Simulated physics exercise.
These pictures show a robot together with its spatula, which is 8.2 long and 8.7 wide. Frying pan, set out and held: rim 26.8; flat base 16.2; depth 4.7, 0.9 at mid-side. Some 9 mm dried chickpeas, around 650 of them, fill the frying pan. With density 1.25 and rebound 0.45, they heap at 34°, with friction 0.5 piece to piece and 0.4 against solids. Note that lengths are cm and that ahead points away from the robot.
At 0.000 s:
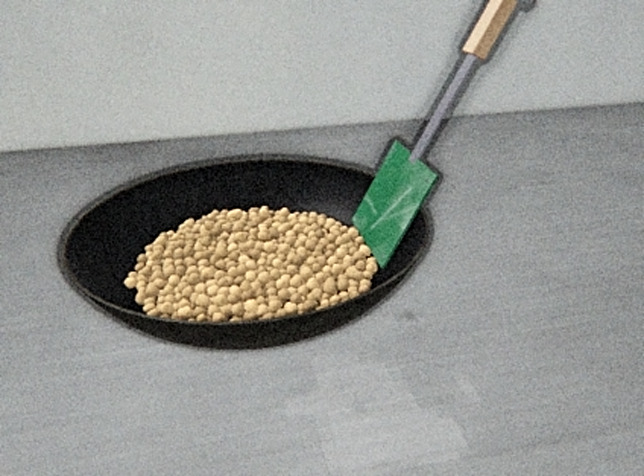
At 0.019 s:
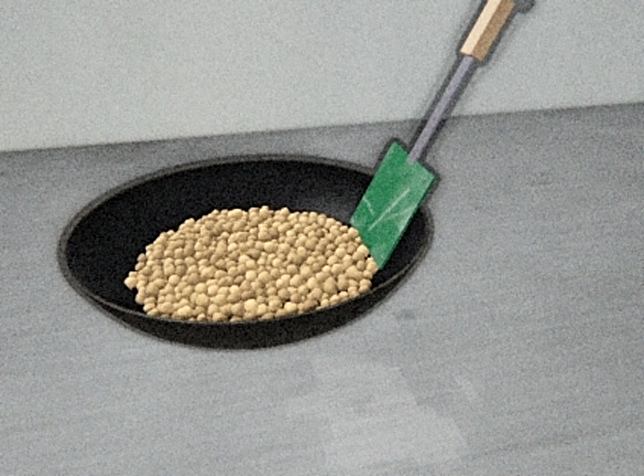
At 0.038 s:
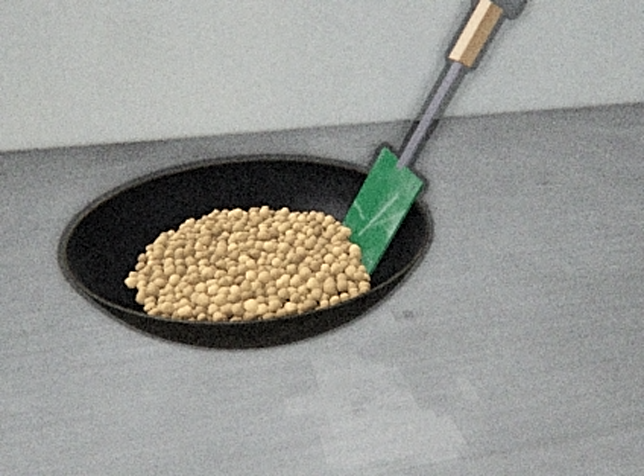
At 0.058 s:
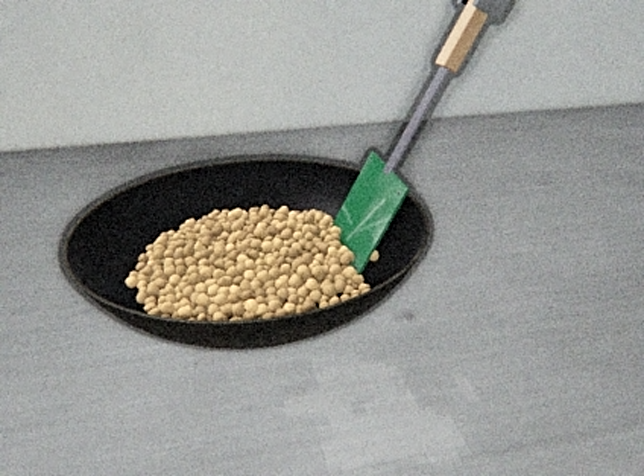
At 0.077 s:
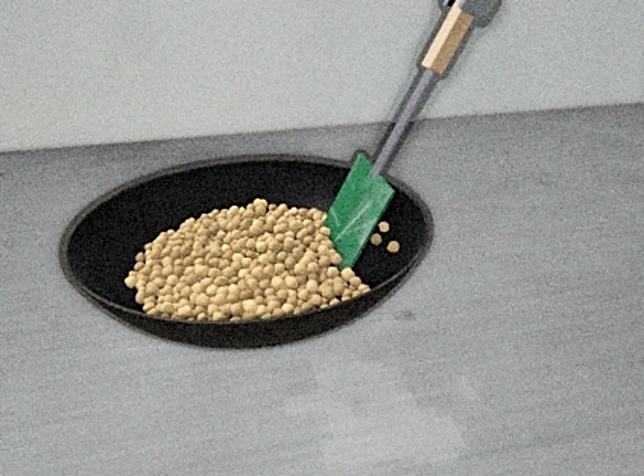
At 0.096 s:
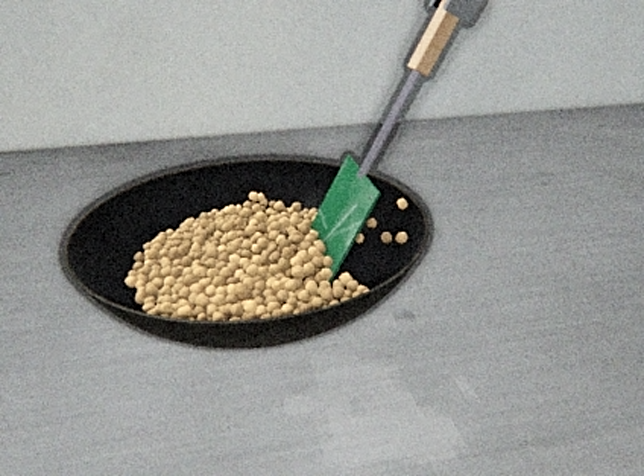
On a grey surface, a robot arm held a green spatula at the right side of a black pan of round tan pieces, then pushed it a short way left, nudging the heap and leaving a few pieces behind.
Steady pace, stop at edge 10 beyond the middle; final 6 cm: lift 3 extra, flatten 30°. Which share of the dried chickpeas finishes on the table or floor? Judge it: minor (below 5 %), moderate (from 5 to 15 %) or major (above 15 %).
My judgement: Moderate.
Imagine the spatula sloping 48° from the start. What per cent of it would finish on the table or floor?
That would leave close to 10 per cent on the table or floor.
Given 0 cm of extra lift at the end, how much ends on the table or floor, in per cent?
It comes to around 15 percent.
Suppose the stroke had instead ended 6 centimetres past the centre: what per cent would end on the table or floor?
Estimate: Approx. 0 %.
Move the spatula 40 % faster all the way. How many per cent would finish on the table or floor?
Near 20 %.
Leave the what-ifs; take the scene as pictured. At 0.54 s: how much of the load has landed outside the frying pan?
Roughly 8 percent.
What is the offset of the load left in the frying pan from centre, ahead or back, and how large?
The balance point lies close to 4.5 cm ahead.
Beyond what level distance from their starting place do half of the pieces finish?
Roughly 4 centimetres.
By 0.19 s, sloping 62°, highest piece 7 above the table; 646 in the frying pan, 1 on the blade or in flight.
By 0.29 s, sloping 52°, highest piece 5 above the table; 646 in the frying pan, 1 on the table or floor.
By 0.54 s, sloping 32°, highest piece 5 above the table; 593 in the frying pan, 50 on the table or floor, 4 on the blade or in flight.
By 1.59 s, sloping 32°, highest piece 5 above the table; 593 in the frying pan, 54 on the table or floor.
Final count, 593 in the frying pan, 54 on the table or floor. That is 8 % on the table or floor.
